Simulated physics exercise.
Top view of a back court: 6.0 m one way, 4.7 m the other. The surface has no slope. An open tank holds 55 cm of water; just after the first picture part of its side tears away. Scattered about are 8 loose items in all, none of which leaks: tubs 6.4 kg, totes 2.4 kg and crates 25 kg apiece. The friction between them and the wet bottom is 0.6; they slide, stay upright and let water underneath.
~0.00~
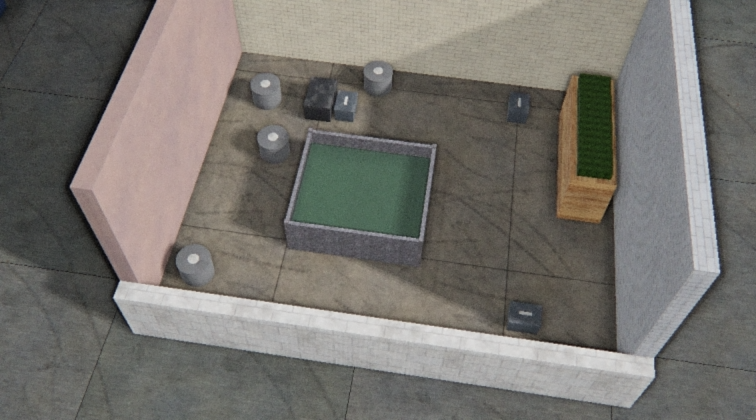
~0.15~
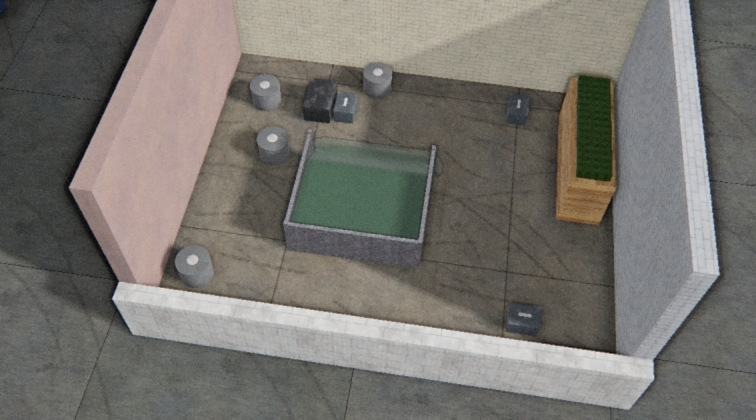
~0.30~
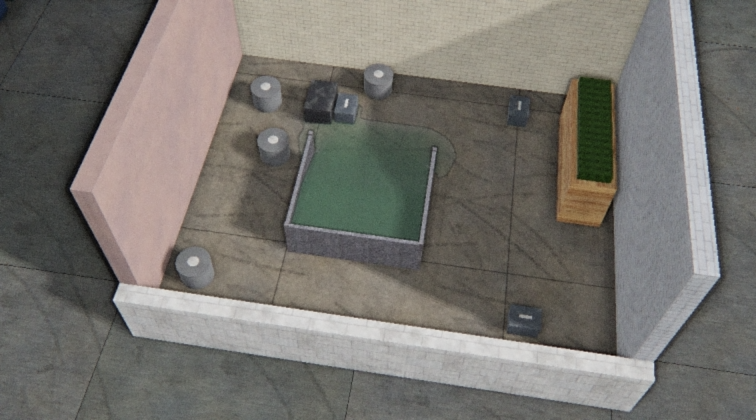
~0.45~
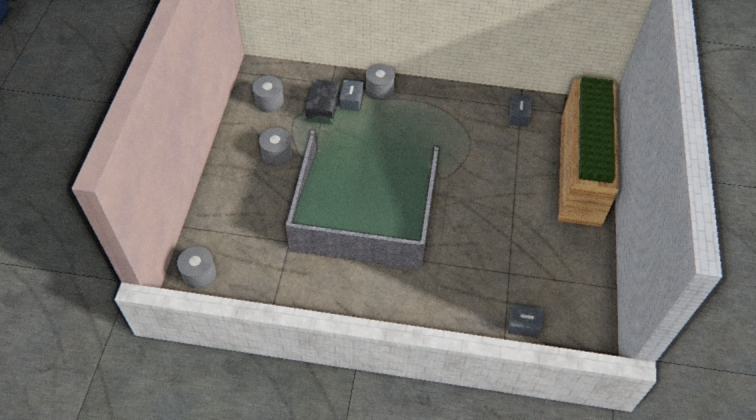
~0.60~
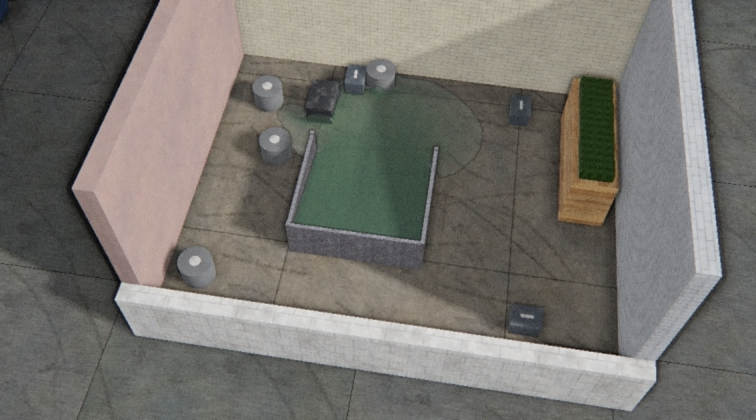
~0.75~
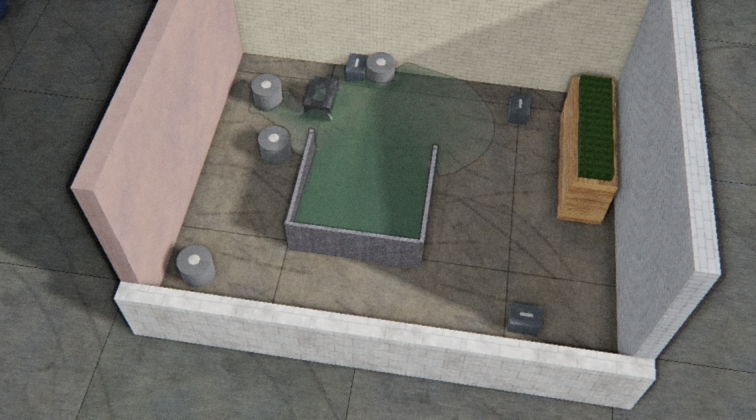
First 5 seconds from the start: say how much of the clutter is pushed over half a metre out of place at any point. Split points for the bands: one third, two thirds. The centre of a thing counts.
Answer: The large band.
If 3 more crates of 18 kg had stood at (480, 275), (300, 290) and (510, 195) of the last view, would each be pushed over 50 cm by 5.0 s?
Order as given: Stays inside it, stays inside it, stays inside it.
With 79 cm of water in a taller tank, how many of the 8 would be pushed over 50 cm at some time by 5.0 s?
With that change, 8 of them.
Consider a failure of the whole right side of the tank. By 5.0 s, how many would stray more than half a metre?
That would give 3.
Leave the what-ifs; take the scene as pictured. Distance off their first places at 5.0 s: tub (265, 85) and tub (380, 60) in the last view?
Respectively, 150 centimetres and 200 centimetres.
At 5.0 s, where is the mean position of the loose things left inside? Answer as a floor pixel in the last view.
Centred roughly on (312, 215).
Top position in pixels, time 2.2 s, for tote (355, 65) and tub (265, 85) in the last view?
Estimated pixels: (295, 50) and (244, 54).
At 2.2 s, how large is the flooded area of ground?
I'd put it close to 12 m2.
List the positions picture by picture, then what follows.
In the first frame, a tote at (346, 101), on the bottom; a tub at (378, 71), on the bottom; 2.6 m2 under water; 0 of 8 have shifted.
In the second frame, a tote at (346, 102), on the bottom; a tub at (378, 72) rests on the ground; water covers 3.5 m2; 0 of 8 have shifted.
In the third frame, a tote at (346, 104) rests on the ground; a tub at (379, 74), on the bottom; water covers 4.5 m2; 0 of 8 have shifted.
In the fourth frame, a tote at (351, 90), on the bottom, 25 cm from its start; a tub at (380, 74) rests on the ground; 5.7 m2 under water; 1 of 8 have shifted.
In the fifth frame, a tote at (356, 75) rests on the ground, 58 cm from its start; a tub at (381, 69) rests on the ground, 10 cm from its start; water covers 6.9 m2; 2 of 8 have shifted.
In the sixth frame, a tote at (357, 63) rests on the ground, 80 cm from its start; a tub at (381, 62) rests on the ground, 18 cm from its start; water covers 8.0 m2; 2 of 8 have shifted.
After 1.1 s 1 of 8 are over 50 cm from their spots; 2 afloat.
After 2.2 s 4 of 8 are over 50 cm from their spots; 5 afloat.
After 3.5 s 4 of 8 are over 50 cm from their spots; 5 afloat.
After 5.0 s 7 of 8 are over 50 cm from their spots, and 7 have been at some point; 7 afloat.
